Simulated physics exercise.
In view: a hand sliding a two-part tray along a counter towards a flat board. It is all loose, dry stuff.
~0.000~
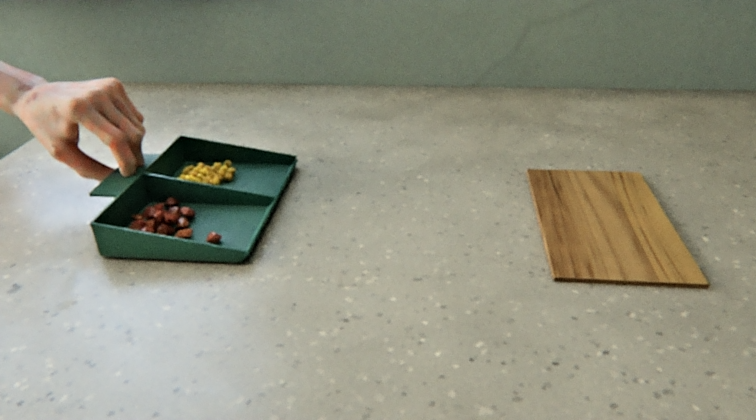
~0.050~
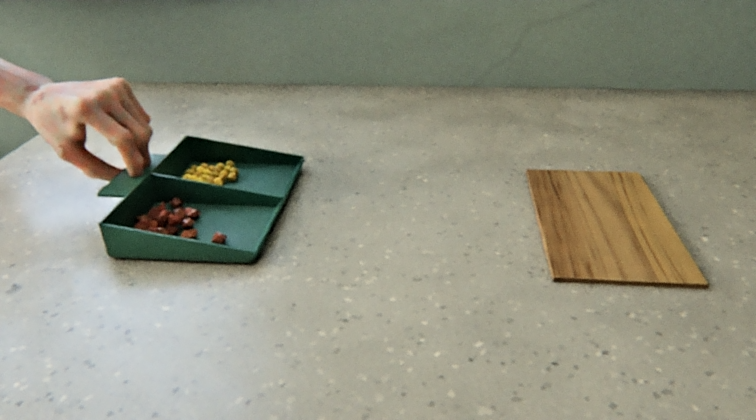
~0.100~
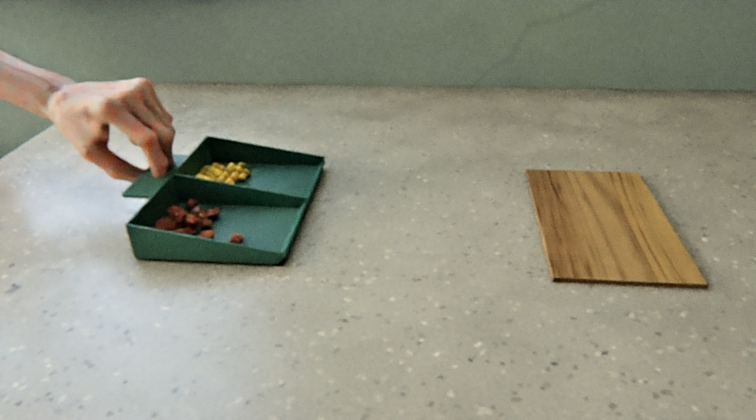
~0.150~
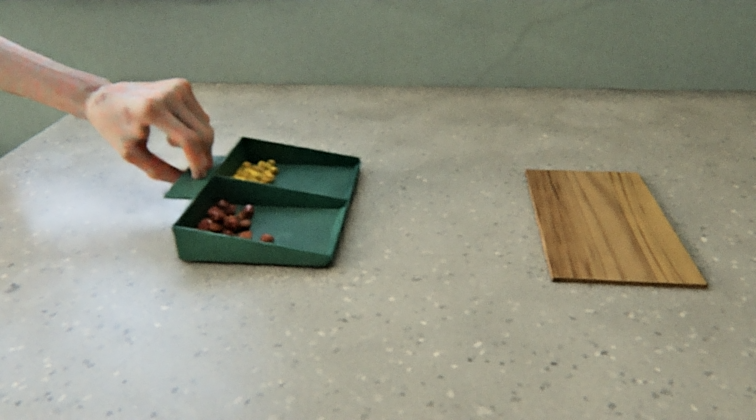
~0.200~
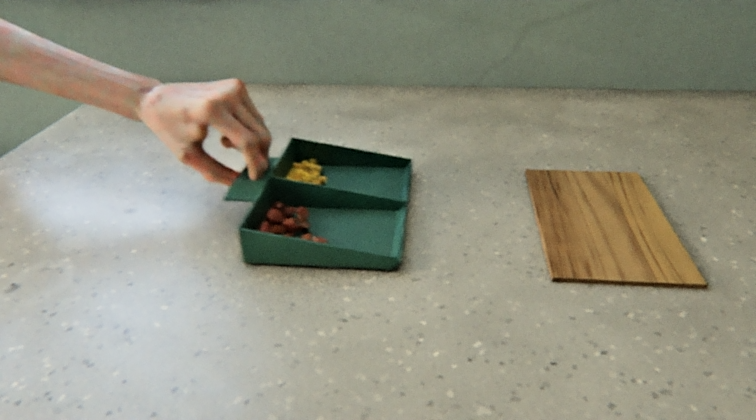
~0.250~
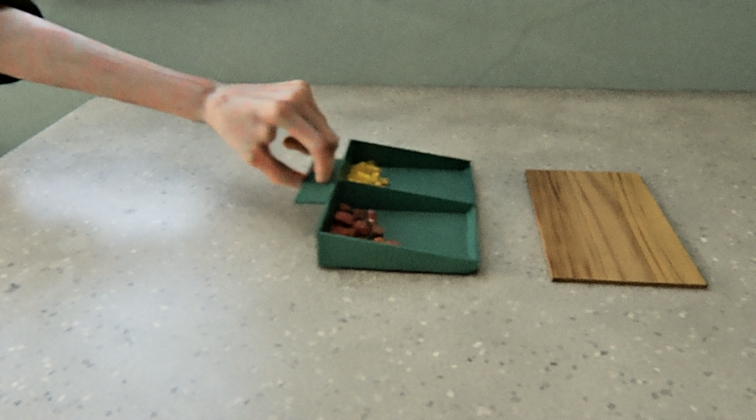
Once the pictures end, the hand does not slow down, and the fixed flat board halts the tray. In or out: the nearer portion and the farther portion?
Nearer portion: It sends some over the front rim. Farther portion: It sends some over the front rim.
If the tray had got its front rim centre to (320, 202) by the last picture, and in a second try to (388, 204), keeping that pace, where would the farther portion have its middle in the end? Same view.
At about (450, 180), and at (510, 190).
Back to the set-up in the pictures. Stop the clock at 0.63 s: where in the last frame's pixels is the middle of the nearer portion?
Close to (533, 235).
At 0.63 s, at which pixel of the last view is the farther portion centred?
At about (523, 186).
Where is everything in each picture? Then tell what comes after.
Front rim (276, 200), at rest; flat board (616, 246); nearer portion (160, 217), a few bits of crushed brick; farther portion (201, 178), some puffed corn balls, in the first frame.
Front rim (283, 201), hardly any of the way covered; farther portion (204, 179), in the second frame.
Front rim (307, 202), about a tenth of the way covered; nearer portion (193, 223), in the third frame.
Front rim (348, 203), roughly a quarter of the way covered; farther portion (252, 180), in the fourth frame.
Front rim (407, 205), roughly half of the way covered; nearer portion (277, 231), in the fifth frame.
Front rim (475, 208), the larger part of the way covered; flat board (614, 246); nearer portion (349, 234); farther portion (359, 181), in the sixth frame.
By 0.28 s, tray still sliding, front rim near (509, 209); nearer portion all inside; farther portion all inside.
By 0.42 s, tray stopped at the flat board; nearer portion roughly a third out of the tray; farther portion roughly a quarter out of the tray.
By 0.63 s, tray stopped at the flat board; nearer portion roughly a third out of the tray; farther portion roughly a third out of the tray.
When it is over (1.1 s), tray stopped at the flat board; nearer portion roughly a third out of the tray; farther portion roughly a third out of the tray.
